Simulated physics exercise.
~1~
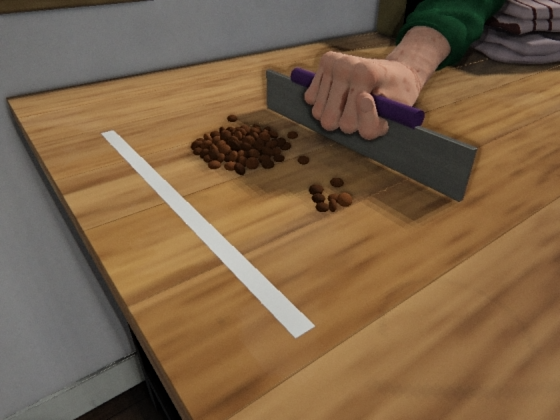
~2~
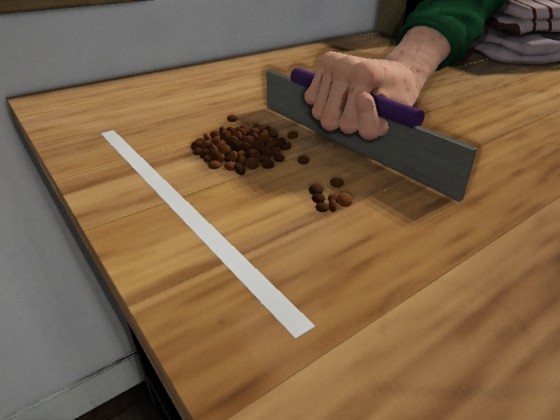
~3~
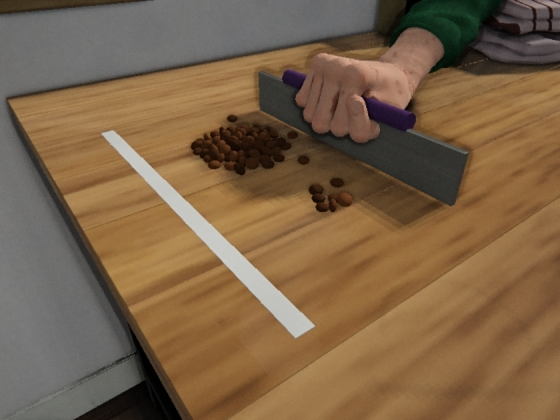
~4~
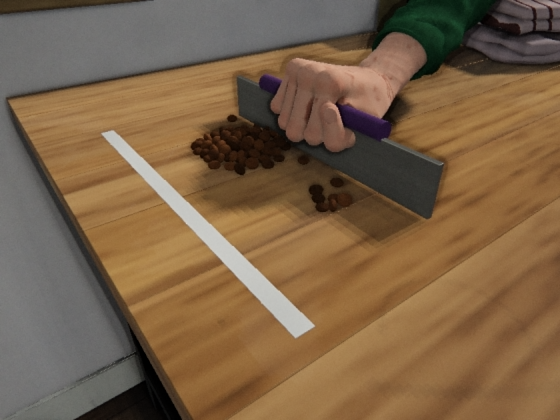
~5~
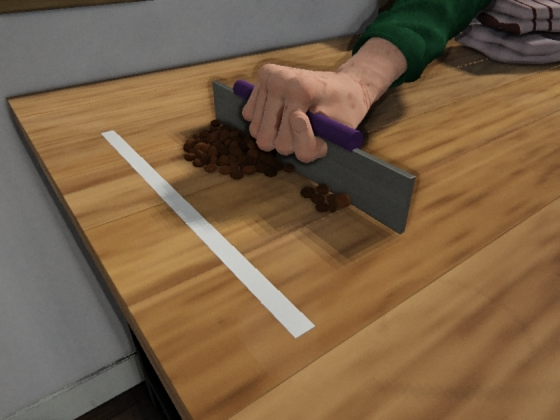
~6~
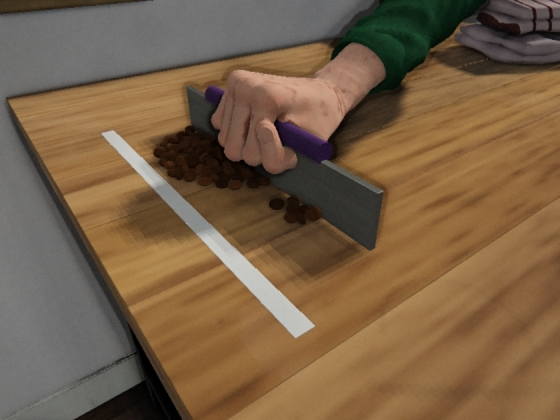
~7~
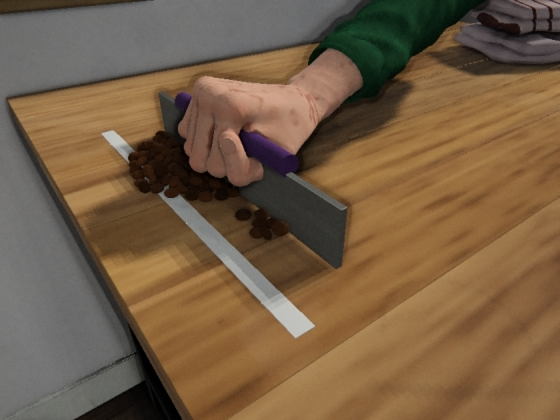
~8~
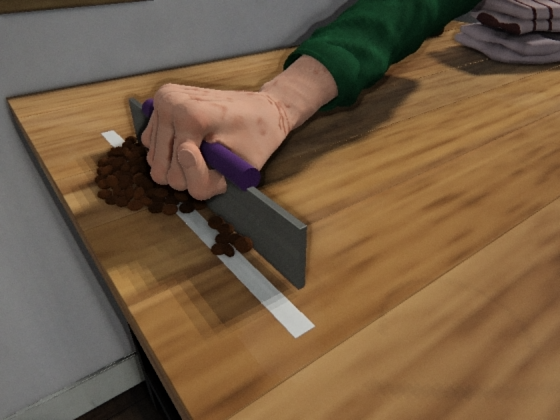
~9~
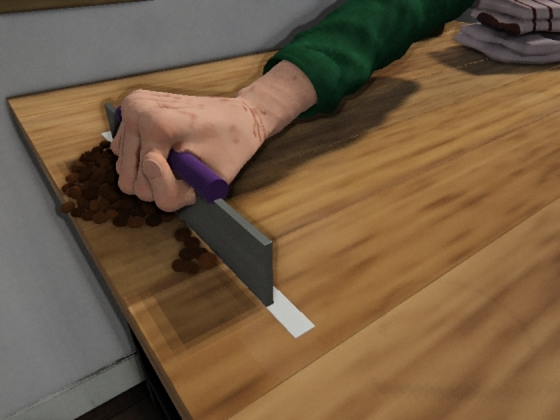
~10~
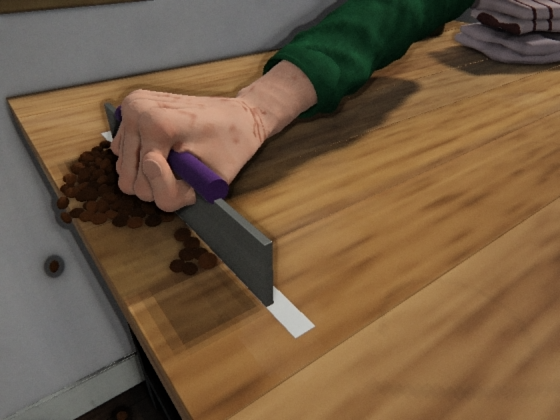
The clip shows a hand in a green sleeve pushing a purple-handled scraper leftward across a wooden table, sweeping two piles of small brown pieces over a white tape strip. The scraper stops at the tape; the near pile stays on the table, while a few far-pile pieces drop off the edge.
